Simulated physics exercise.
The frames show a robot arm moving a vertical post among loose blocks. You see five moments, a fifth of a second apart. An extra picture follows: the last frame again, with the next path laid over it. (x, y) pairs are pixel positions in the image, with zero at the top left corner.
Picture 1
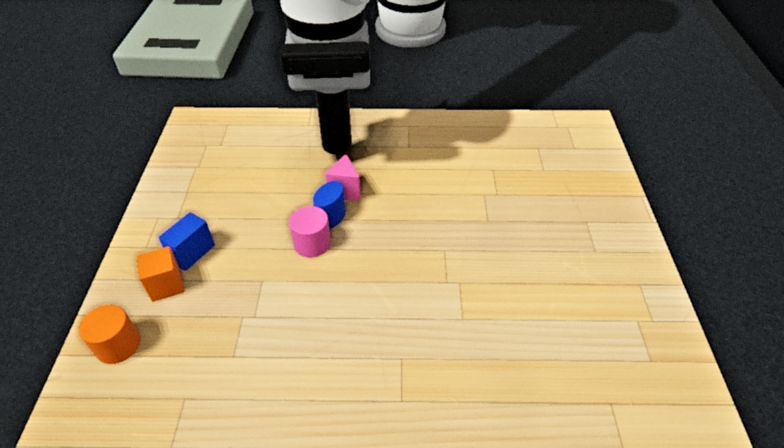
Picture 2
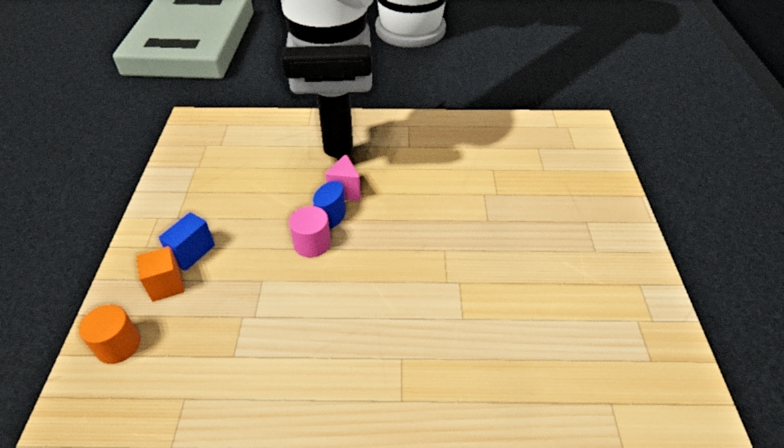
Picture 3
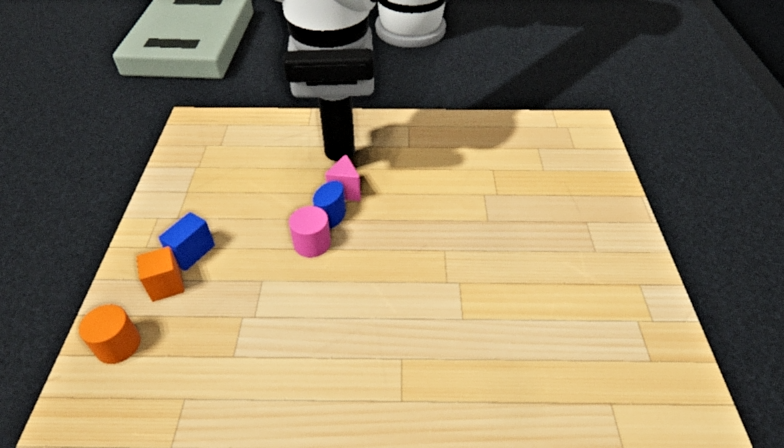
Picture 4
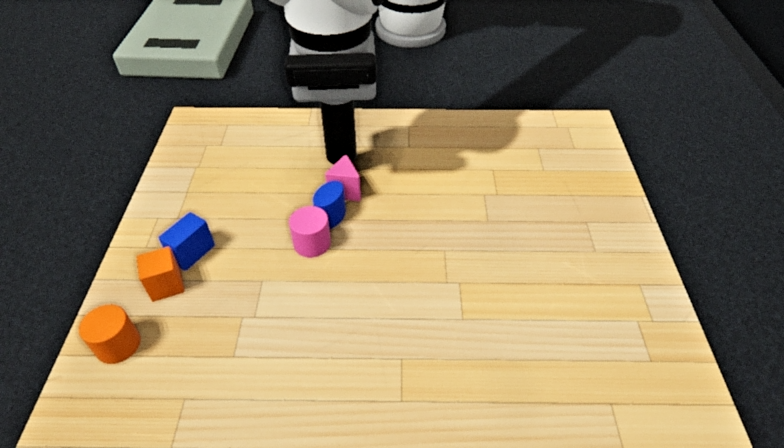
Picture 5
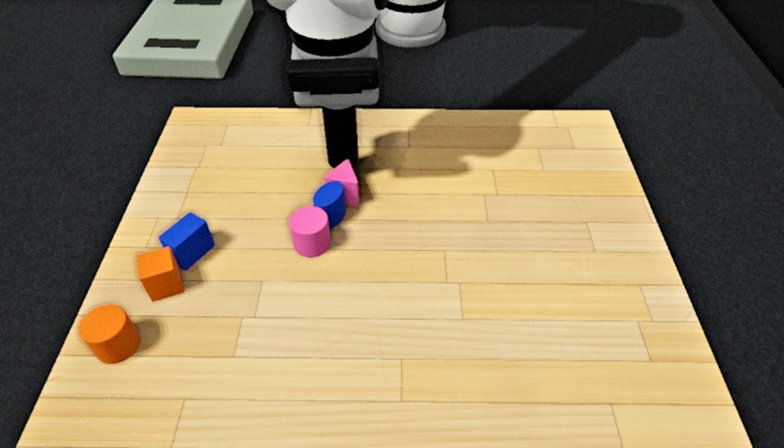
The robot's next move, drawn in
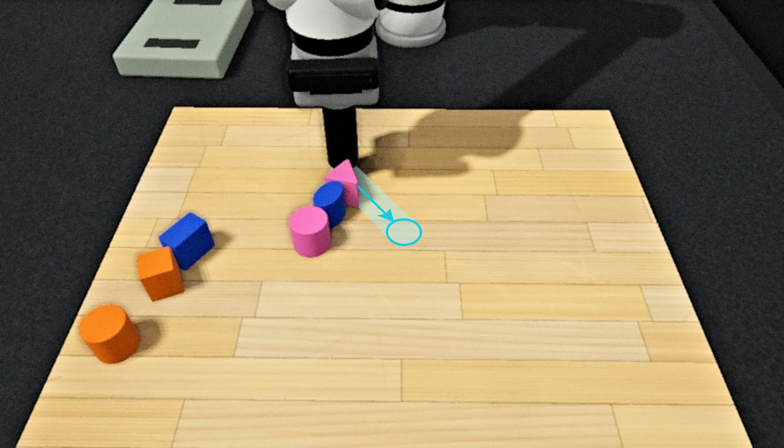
A robot arm inches its black post toward a pink triangular block on a wooden board.
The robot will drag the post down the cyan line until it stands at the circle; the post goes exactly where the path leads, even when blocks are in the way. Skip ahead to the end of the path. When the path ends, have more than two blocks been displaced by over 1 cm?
No.
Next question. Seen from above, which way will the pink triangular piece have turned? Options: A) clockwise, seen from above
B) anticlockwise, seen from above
It's A.
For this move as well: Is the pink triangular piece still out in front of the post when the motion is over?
No - that is not the case.
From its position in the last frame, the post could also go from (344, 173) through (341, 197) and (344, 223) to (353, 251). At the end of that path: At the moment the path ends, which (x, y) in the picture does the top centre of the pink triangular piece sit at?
Its top middle: (374, 203).
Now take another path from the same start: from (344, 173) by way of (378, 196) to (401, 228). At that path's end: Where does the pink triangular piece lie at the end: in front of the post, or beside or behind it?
It slips out to the side or back.
Path on the board, from (344, 173) directly to (404, 232).
What follows on the original path. One third of the way, post (363, 179); pink round block (305, 222); blue oval (326, 196), turned 15° clockwise; pink triangular piece (355, 186), turned 65° clockwise.
Two thirds of the way, post (383, 199); pink round block (305, 222); blue oval (326, 196), turned 15° clockwise; pink triangular piece (361, 202), turned 105° clockwise.
At the end, post (404, 220); pink round block (305, 222); blue oval (326, 196), turned 15° clockwise; pink triangular piece (361, 202), turned 110° clockwise.
